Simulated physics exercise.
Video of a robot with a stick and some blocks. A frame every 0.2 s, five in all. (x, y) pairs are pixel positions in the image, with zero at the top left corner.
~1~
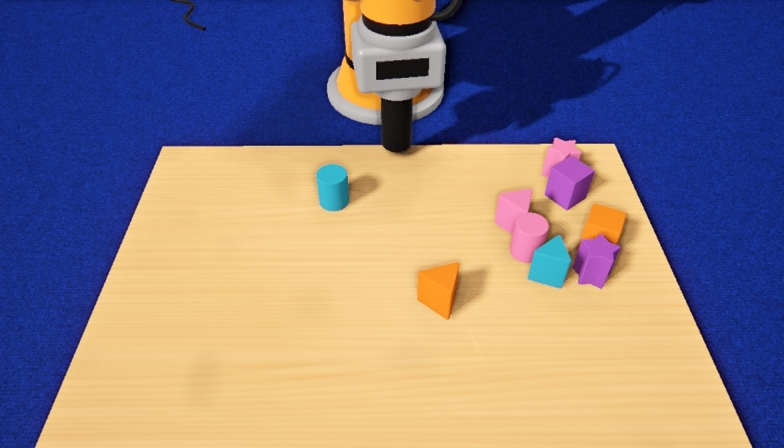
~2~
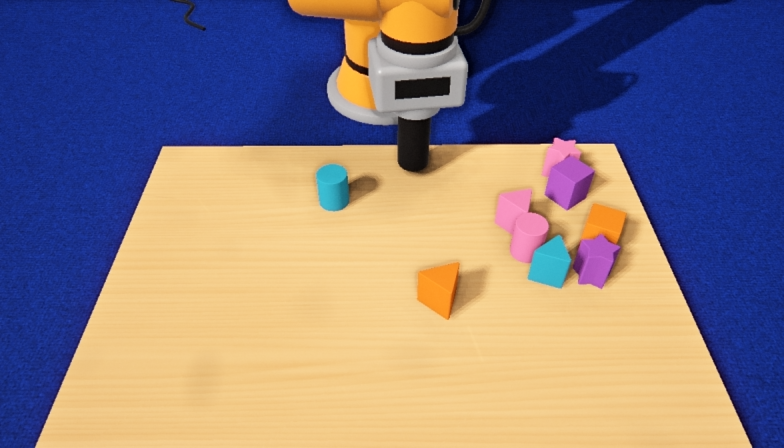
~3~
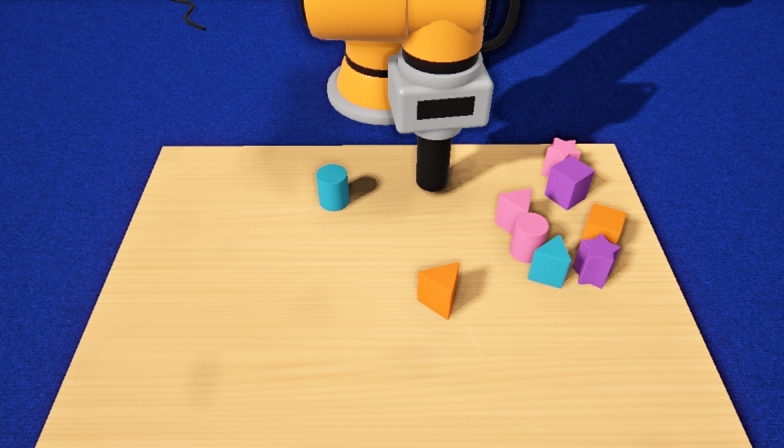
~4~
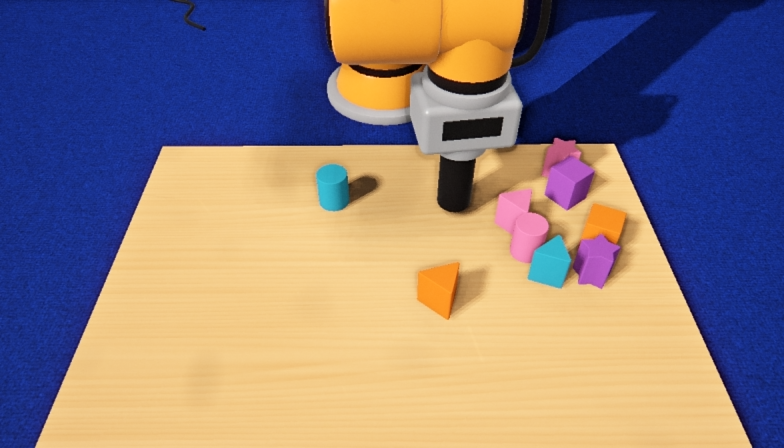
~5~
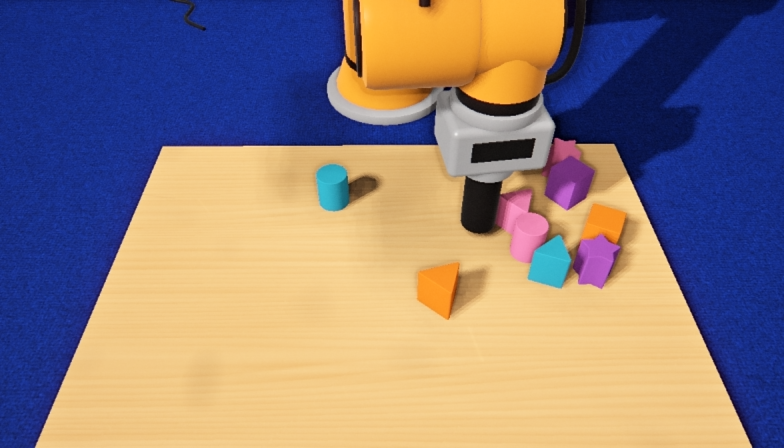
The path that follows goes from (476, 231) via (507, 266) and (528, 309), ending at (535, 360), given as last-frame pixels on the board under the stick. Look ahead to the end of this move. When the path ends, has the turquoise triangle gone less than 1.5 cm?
Short answer: Yes.
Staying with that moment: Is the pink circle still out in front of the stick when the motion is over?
I'd say no.
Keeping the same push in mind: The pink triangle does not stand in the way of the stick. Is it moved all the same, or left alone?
The pink triangle will stay where it stands.
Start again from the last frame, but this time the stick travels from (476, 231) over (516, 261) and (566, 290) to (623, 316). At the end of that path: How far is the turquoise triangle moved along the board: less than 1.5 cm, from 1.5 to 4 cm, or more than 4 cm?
It shifts by more than 4 cm.
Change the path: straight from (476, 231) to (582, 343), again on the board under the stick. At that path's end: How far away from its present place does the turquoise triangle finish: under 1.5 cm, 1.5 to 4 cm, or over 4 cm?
The move is medium, 1.5 to 4 cm.
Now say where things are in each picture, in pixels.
In the first frame, tip of the stick (396, 144), middles of tops, pink triangle (519, 198), pink circle (532, 224), turquoise triangle (555, 249).
In the second frame, stick (413, 163), nothing pushed.
In the third frame, stick (432, 182), nothing pushed.
In the fourth frame, stick (453, 202), nothing pushed.
In the fifth frame, stick (477, 223), pink triangle (519, 198), pink circle (532, 224), turquoise triangle (555, 249).
The first path, step by step. One third of the way, stick (509, 258); pink circle (545, 230).
Two thirds of the way, stick (530, 302); pink circle (546, 230); turquoise triangle (565, 254), turned 15° anticlockwise.
At the end, stick (537, 353); pink triangle unmoved; pink circle (546, 230); turquoise triangle (565, 254), turned 15° anticlockwise.
